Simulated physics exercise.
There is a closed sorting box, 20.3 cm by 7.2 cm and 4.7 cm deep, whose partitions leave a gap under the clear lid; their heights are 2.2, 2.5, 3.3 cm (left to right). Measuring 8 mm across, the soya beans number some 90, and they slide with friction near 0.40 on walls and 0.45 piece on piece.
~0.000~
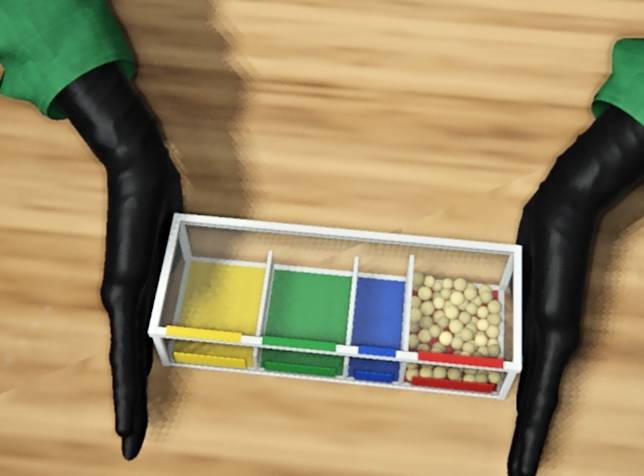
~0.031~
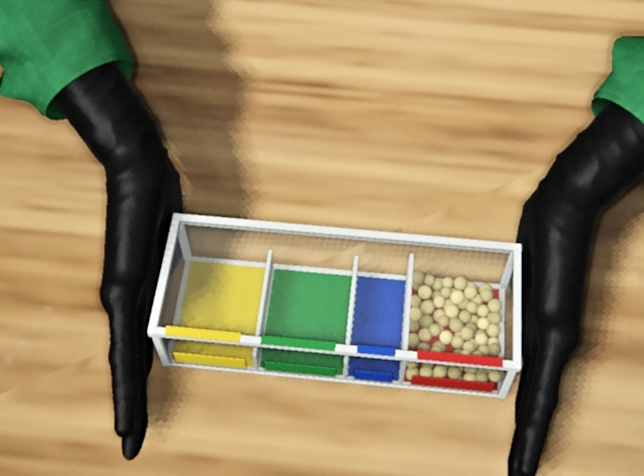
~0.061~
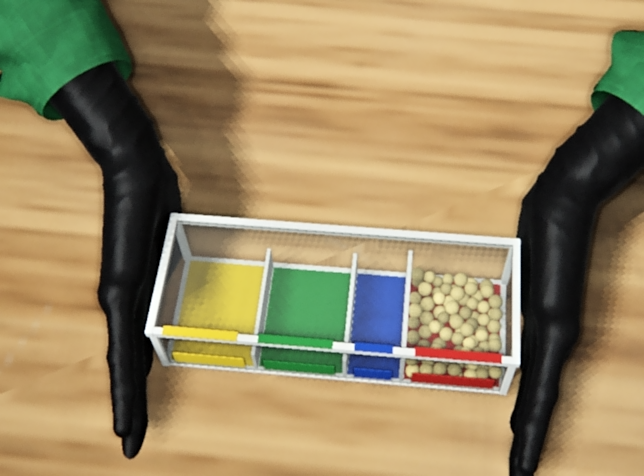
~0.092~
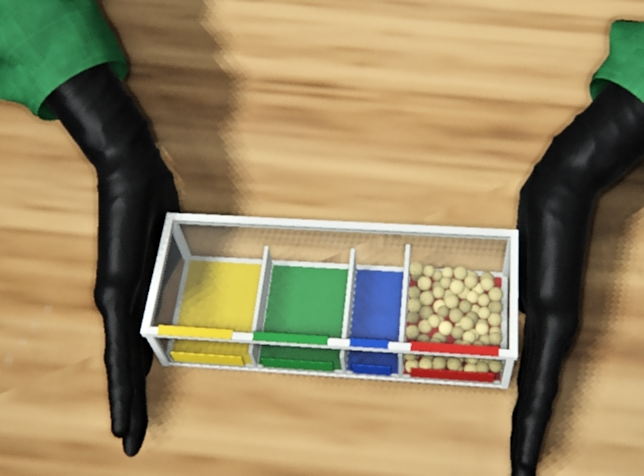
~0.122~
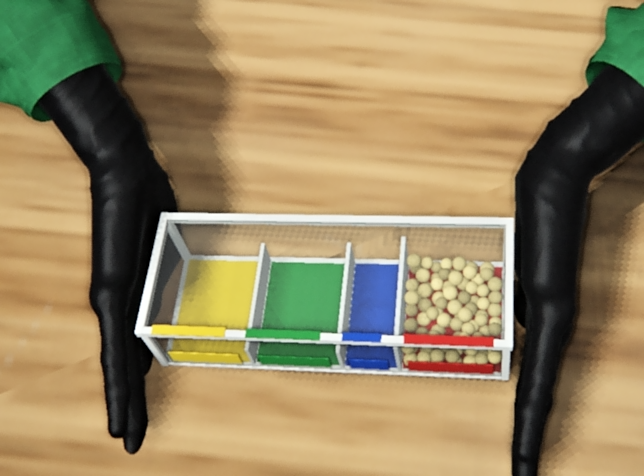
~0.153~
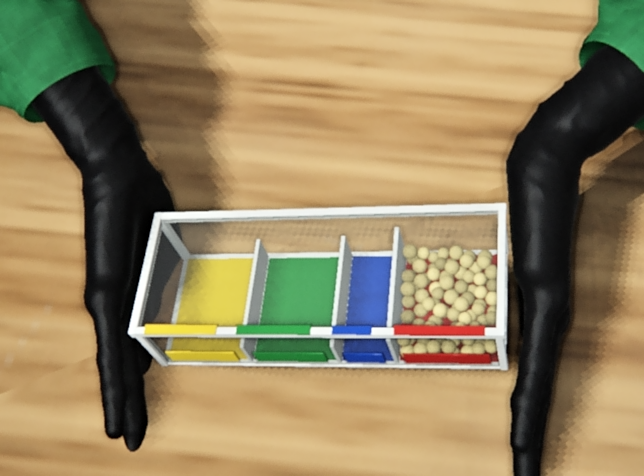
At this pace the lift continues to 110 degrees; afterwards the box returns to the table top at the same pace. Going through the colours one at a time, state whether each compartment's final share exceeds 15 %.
Red compartment: Exceeds; blue compartment: Does not exceed; green compartment: Does not exceed; yellow compartment: Exceeds.
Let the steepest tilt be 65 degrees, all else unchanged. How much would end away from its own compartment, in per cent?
About 15 per cent.
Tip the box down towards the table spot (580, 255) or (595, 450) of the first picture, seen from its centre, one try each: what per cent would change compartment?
The share comes to about 0 in a hundred, then about 0 in a hundred.
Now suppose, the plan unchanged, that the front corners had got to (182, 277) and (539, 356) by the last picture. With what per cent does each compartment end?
Per cent by compartment: Red 100, blue 0, green 0, yellow 0.
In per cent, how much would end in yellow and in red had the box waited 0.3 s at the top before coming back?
Then, in per cent: Yellow 35; red 50.
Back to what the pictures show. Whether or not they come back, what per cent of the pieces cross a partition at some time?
Some 45 per cent.
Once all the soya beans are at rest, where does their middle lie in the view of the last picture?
After settling, the middle sits near (413, 336).
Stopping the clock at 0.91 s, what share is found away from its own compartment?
Estimate: Some 20 %.
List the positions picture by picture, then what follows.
Box tilt 0 degrees, front corners at (158, 329) and (513, 364); red 100 %, in the first frame.
Box tilt 1 degrees, front corners at (157, 329) and (513, 363), in the second frame.
Box tilt 2 degrees, front corners at (154, 329) and (512, 359), in the third frame.
Box tilt 5 degrees, front corners at (150, 329) and (510, 352), lowest corner left front, in the fourth frame.
Box tilt 9 degrees, front corners at (145, 329) and (505, 342), lowest corner left front, in the fifth frame.
Box tilt 13 degrees, front corners at (138, 329) and (497, 330), lowest corner left front; red 100 %. The box's pace is about 140 degrees a second, in the sixth frame.
After 0.91 s, tilt 110 degrees; red 80 %, blue 10 %, green 5 %, yellow 5 %.
After 1.41 s, tilt 50 degrees; red 60 %, blue 5 %, yellow 35 %.
After 1.98 s, tilt 0 degrees; red 55 %, blue 5 %, yellow 35 %.
By 2.4 s all is still; red 55 %, blue 5 %, green 0 %, yellow 35 %.
